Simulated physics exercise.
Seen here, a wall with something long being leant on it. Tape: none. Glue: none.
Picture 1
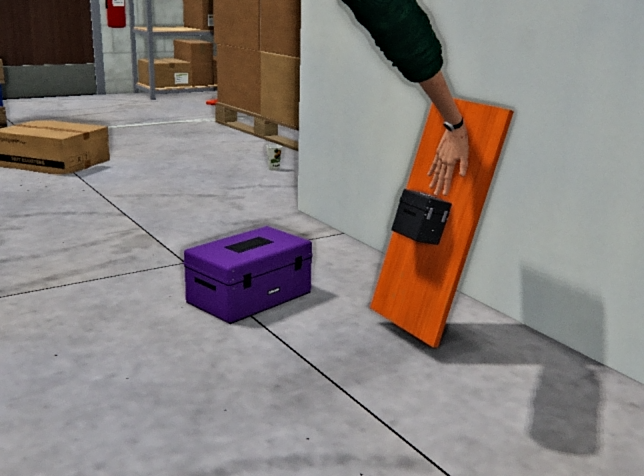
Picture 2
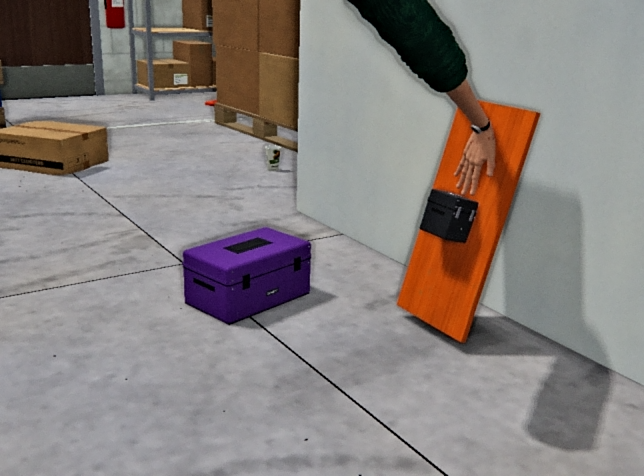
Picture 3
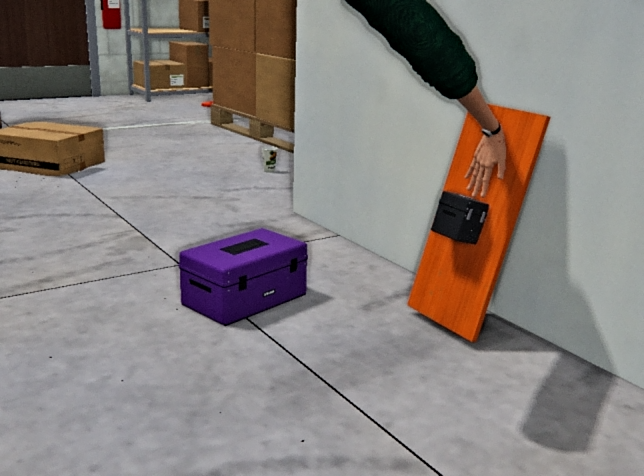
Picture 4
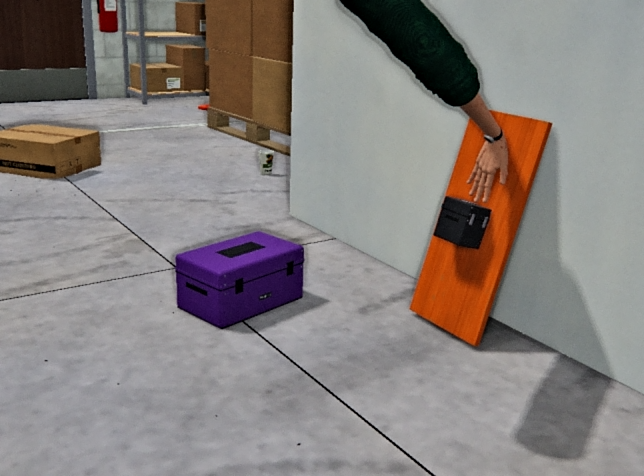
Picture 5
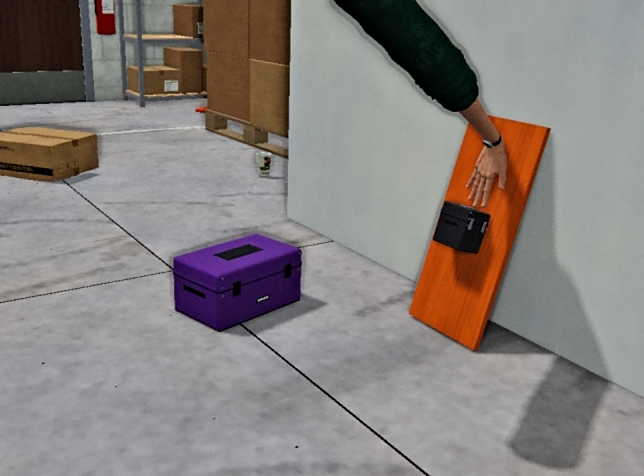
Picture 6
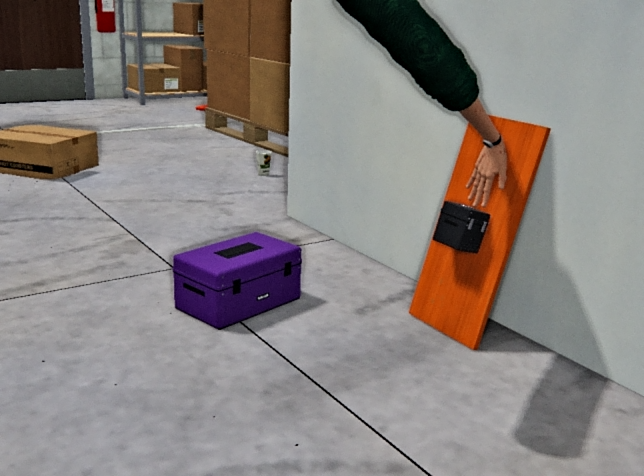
We see a hand in a dark green sleeve move an orange board with a small black box on its face rightward against a pale wall, then keep it leaning there, while a purple toolbox sits on the concrete floor.
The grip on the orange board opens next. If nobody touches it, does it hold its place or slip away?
Rests in place.
Then, 0.20 s after the last picture, nothing has stirred.
Then, 0.50 s after the last picture, orange board resting near (475, 228).
At rest, both in place. Seen from the same camera at the end, orange board near (475, 228). The board stays up.
